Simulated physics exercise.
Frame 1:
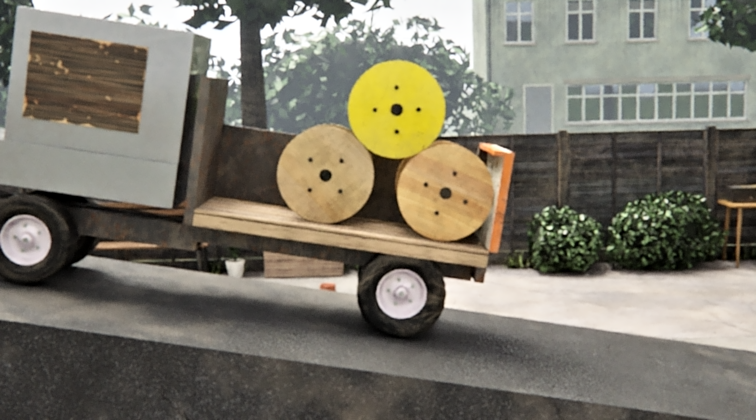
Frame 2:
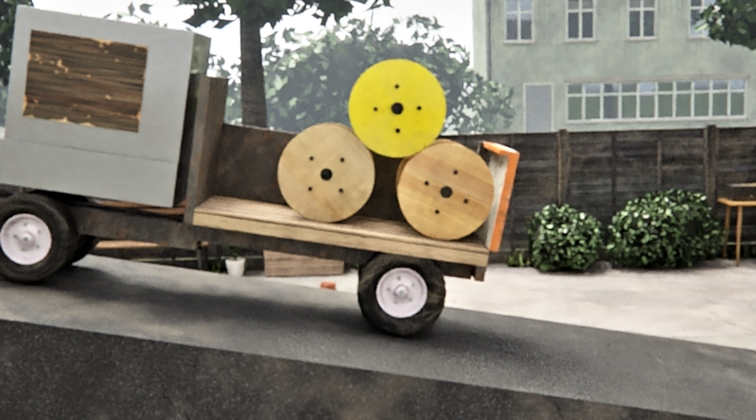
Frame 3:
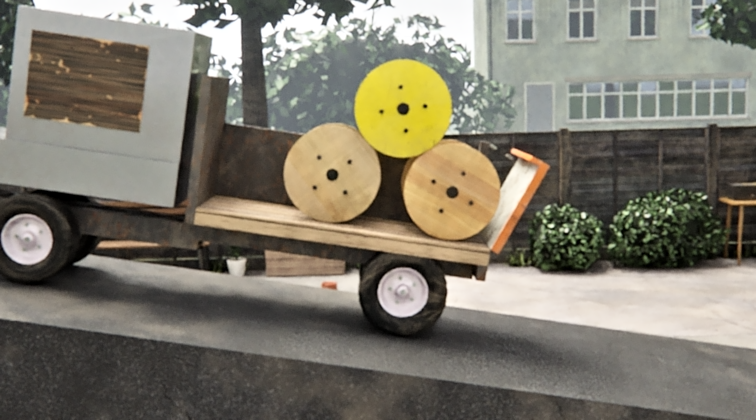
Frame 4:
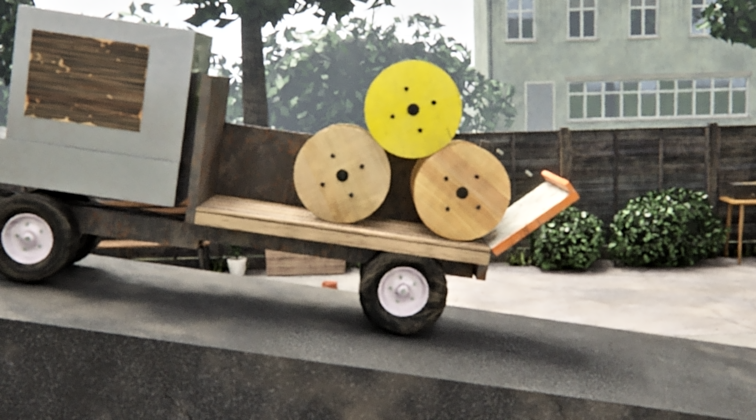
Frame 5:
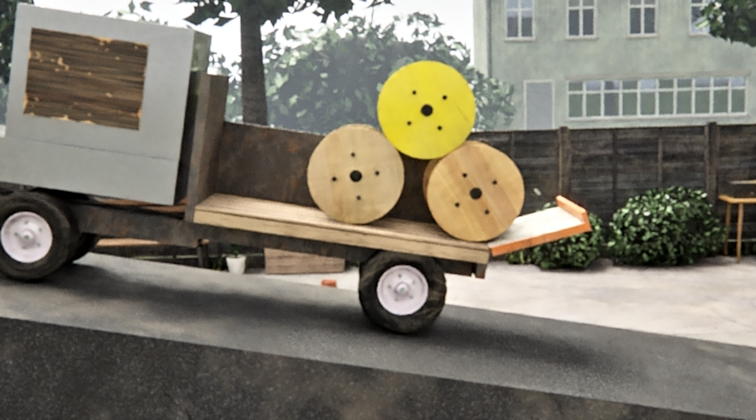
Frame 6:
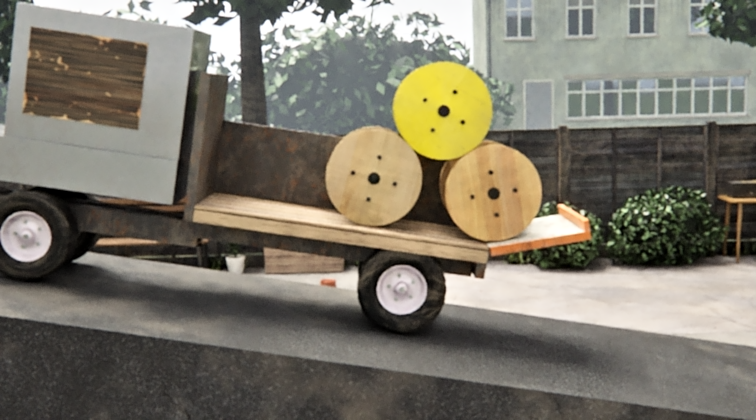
On a sloping road before a dark wooden fence, shrubs and a pale green building, a small truck is seen side-on by a still camera. Its grey front part is at the left, and on its open wooden bed two plain wooden reels support a bright yellow one. The orange-edged tailgate swings down to the right, and all three reels shift slowly rightward along the bed, still stacked.
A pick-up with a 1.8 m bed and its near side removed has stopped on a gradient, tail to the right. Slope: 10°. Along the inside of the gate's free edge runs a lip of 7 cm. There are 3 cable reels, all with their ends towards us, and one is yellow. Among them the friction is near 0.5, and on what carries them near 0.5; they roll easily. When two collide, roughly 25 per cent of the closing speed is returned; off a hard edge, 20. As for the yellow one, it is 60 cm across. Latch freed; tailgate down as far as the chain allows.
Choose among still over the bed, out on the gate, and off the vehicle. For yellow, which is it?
It comes to rest still over the bed.
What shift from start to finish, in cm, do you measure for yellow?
The yellow one comes to 35.
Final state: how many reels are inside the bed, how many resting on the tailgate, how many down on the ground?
Tally: 2; 1; 0.
Another 0.7 s on from the last picture, yellow is up on others, 15 cm short of the hinge; 0 gone off the back.
Another 1.5 s on from the last picture, yellow is up on others, 25 cm short of the hinge, rolling left; 0 gone off the back.
In the end (2.4 s after the last picture), yellow is up on others, 35 cm short of the hinge; 0 gone off the back.
